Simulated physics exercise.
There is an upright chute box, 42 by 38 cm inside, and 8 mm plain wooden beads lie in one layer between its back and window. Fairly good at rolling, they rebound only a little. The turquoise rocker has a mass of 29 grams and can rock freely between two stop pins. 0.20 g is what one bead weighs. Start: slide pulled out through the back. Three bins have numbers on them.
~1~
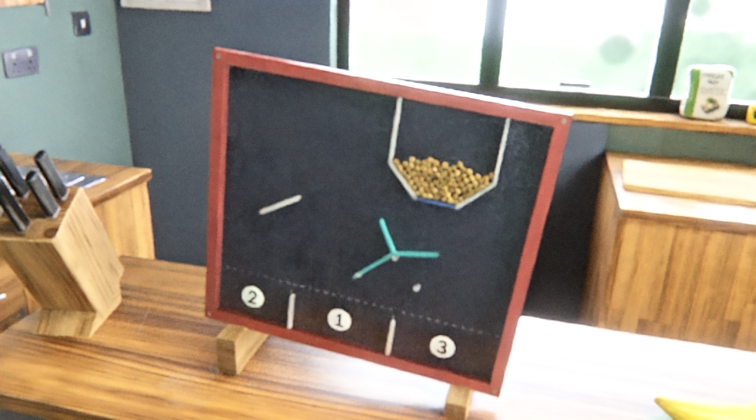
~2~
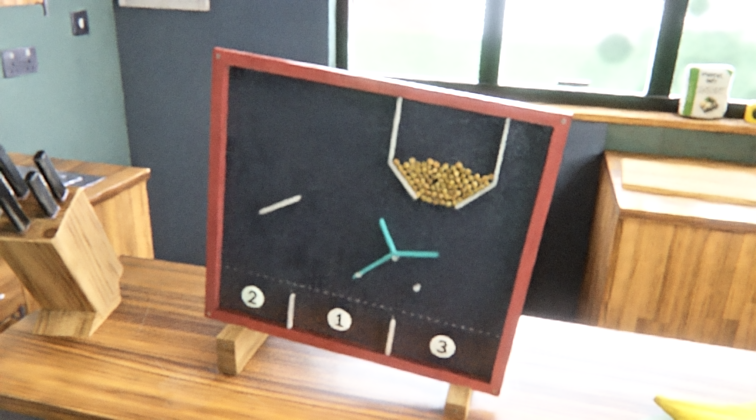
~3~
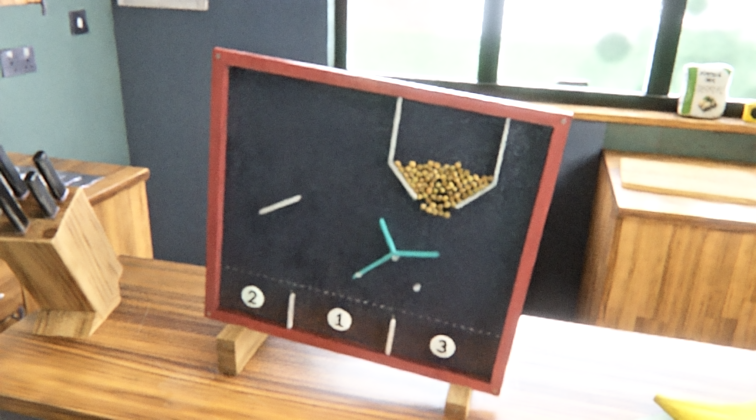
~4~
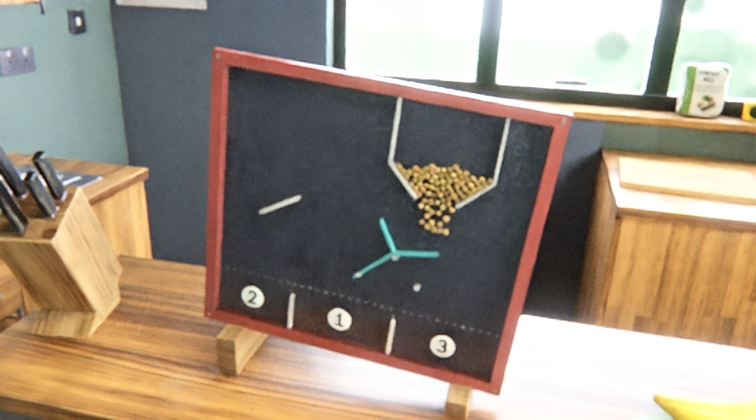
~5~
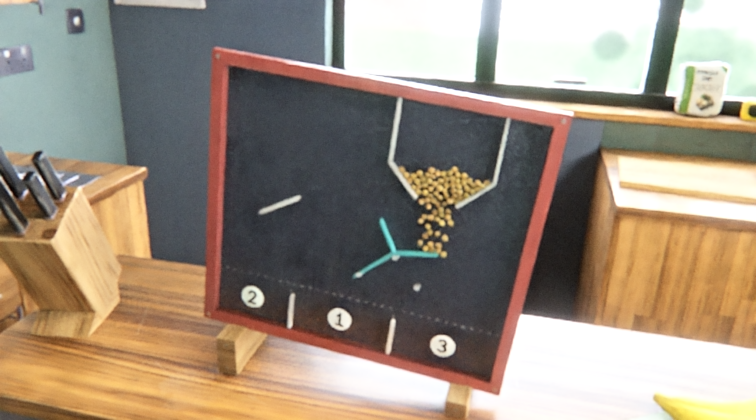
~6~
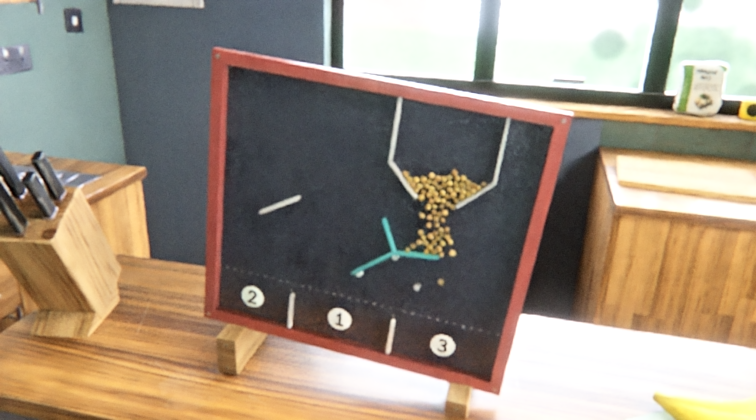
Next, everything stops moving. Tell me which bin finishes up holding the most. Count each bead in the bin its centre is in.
Answer: 3.
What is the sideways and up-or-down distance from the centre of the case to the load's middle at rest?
About 13 cm right and 18 cm below.
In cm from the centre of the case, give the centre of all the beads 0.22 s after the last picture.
Offset: Approx. 12 cm right, 12 cm below.
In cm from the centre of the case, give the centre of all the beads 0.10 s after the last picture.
Position estimate: Right 10 cm, below 2 cm.
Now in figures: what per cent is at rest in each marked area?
Bin 1 0, bin 2 0, bin 3 100.
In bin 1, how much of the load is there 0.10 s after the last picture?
0 %.
Then, 0.10 s later than the last picture, the beads' middle is 10 cm right of and 2 cm below the centre; no. 3, 5 %; turquoise rocker right end down 4°.
Then, 0.22 s later than the last picture, the beads' middle is 12 cm right of and 12 cm below the centre; no. 3, 50 %; turquoise rocker right end down 42°.
Then, 0.45 s later than the last picture, the beads' middle is 13 cm right of and 18 cm below the centre; no. 3, 100 %; turquoise rocker right end down 42°.
All still 1.4 s after it, no. 1, 0 %, no. 2, 0 %, no. 3, 100 %; turquoise rocker right end down 42°.
